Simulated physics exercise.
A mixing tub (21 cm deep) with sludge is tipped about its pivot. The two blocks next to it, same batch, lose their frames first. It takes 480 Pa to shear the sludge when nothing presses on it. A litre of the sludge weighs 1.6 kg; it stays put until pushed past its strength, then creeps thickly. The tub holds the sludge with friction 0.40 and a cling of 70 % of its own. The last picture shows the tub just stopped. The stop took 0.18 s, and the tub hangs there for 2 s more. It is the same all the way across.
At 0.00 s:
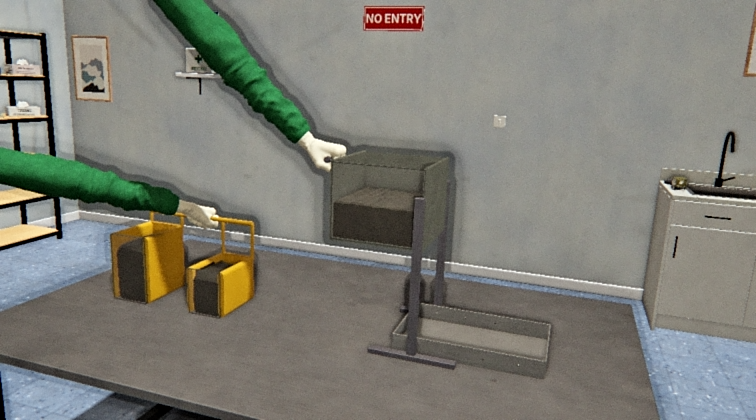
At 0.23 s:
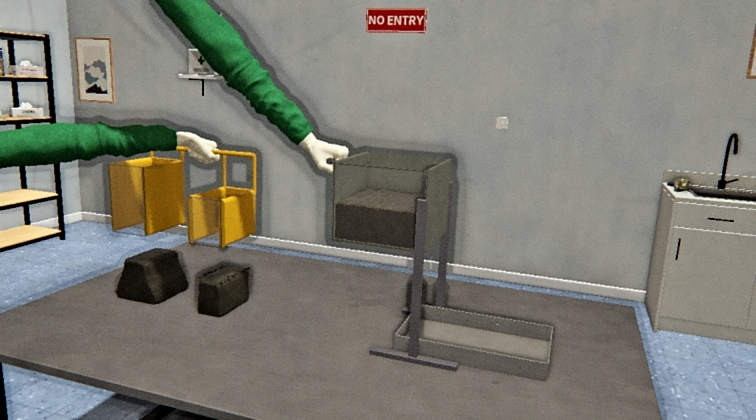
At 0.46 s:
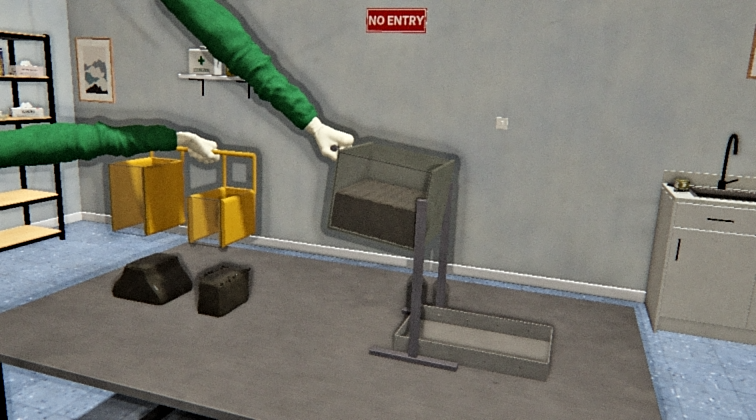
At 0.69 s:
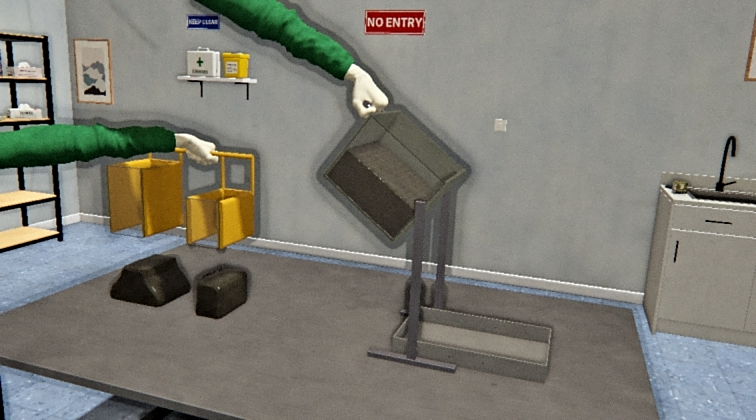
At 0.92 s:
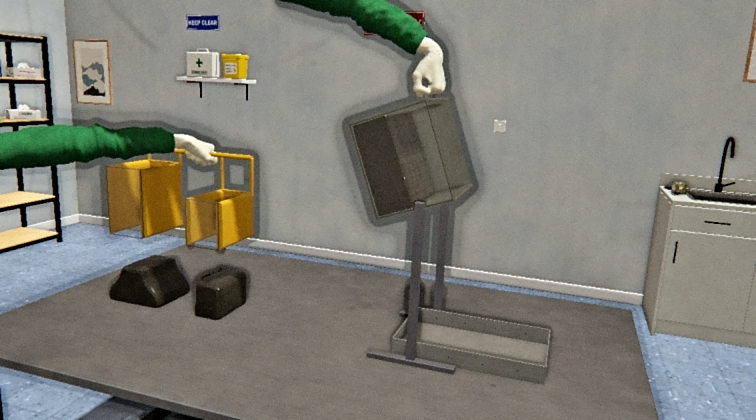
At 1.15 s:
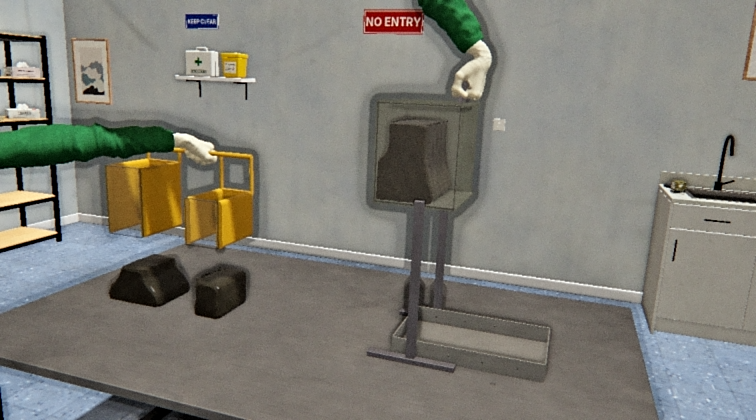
Two yellow holders were lifted by a gloved hand off two dark blocks, which sagged slightly, before another gloved hand swung a clear tub of dark sludge up and over to the right onto its side.
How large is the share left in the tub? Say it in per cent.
Close to 67 per cent.
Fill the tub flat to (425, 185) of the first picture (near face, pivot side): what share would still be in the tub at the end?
Then about 40 %.
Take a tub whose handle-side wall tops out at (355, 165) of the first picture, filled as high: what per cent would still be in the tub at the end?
It would be near 100 %.
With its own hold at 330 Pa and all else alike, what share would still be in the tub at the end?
It would be near 60 %.
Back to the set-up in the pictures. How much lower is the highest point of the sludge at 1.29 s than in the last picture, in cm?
About 6 cm.
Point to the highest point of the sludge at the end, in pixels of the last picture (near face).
Near (394, 165).
By 1.29 s, the tub is at 90 degrees and holds 97 %.
By 1.46 s, the tub is at 90 degrees and holds 75 %.
By 1.63 s, the tub is at 90 degrees and holds 67 %.
By 1.80 s, the tub is at 90 degrees and holds 67 %.
By 3.15 s, at the end, the tub is at 90 degrees and holds 67 %.
